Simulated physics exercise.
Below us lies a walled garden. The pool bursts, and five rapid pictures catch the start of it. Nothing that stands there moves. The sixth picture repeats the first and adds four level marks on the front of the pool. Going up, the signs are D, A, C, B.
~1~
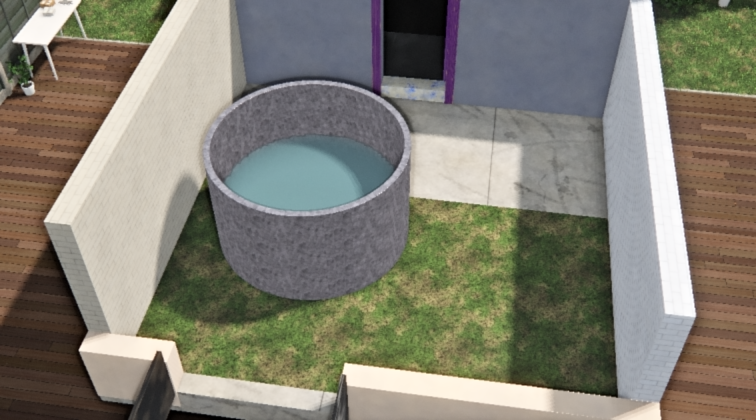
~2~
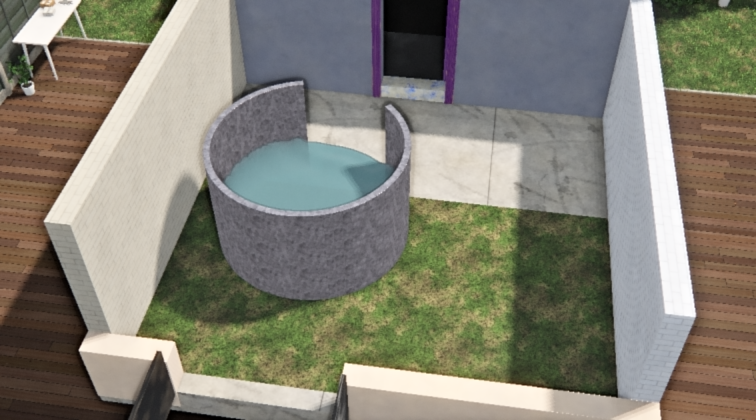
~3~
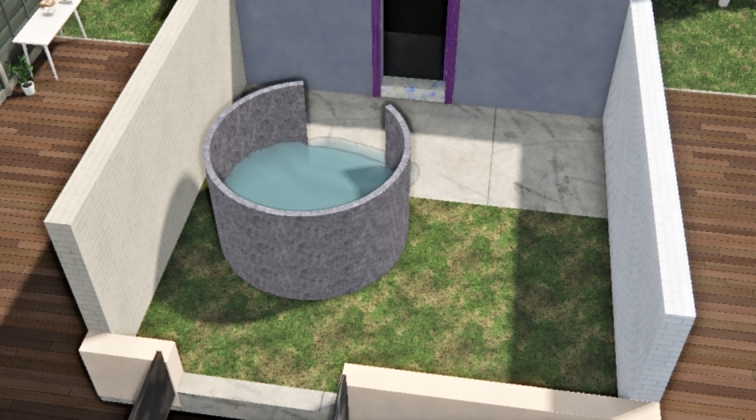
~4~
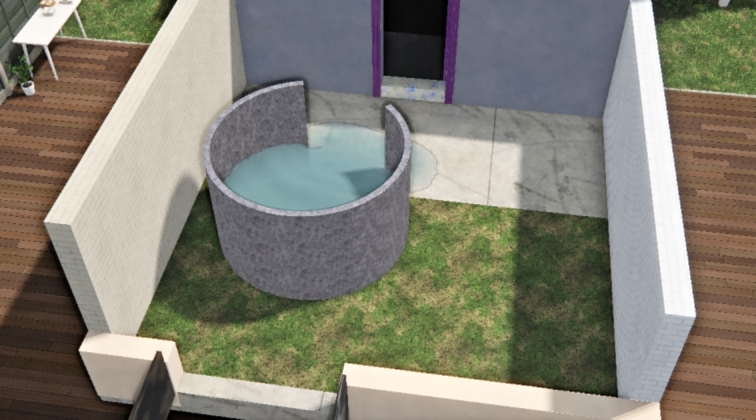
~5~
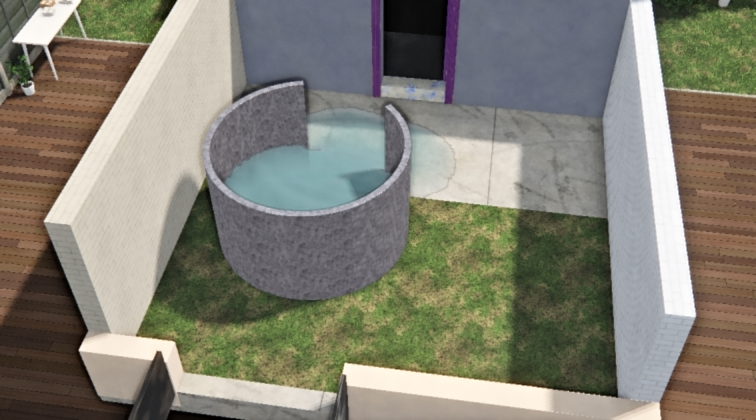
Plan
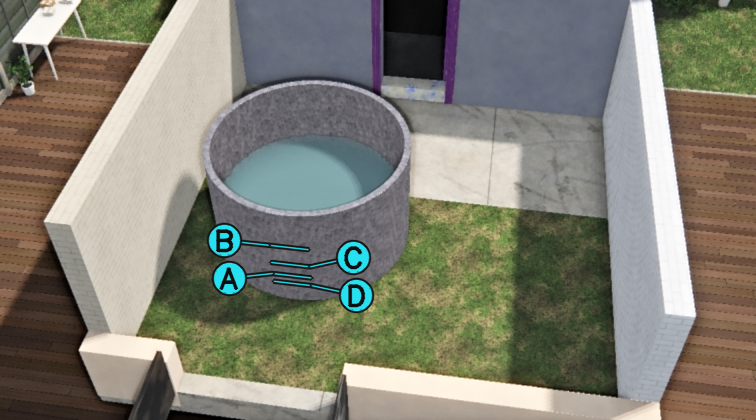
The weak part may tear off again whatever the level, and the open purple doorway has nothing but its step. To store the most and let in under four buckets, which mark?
A.
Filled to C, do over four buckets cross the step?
Yes.
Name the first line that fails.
C.
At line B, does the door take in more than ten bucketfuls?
Yes, it does.
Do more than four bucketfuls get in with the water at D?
No.
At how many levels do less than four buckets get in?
Two of the four.
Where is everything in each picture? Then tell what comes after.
Water in the pool at rest, its middle at (312, 192); foot of the purple doorway at (413, 99); open gate at (258, 349).
Water covers 1 % of the ground, its front hidden from here.
Water covers 4 % of the ground, its front hidden from here.
Water covers 7 % of the ground, its front hidden from here.
Water covers 12 % of the ground and shows as far out as (446, 166).
On the marked copy, A at (291, 275); B at (288, 247); C at (290, 264); D at (292, 283); from the bottom up D, A, C, B.
For line A, a bucket or two gets in.
For line B, dozens of bucketfuls pour in.
For line C, about 10 bucketfuls get in.
For line D, nothing gets over.
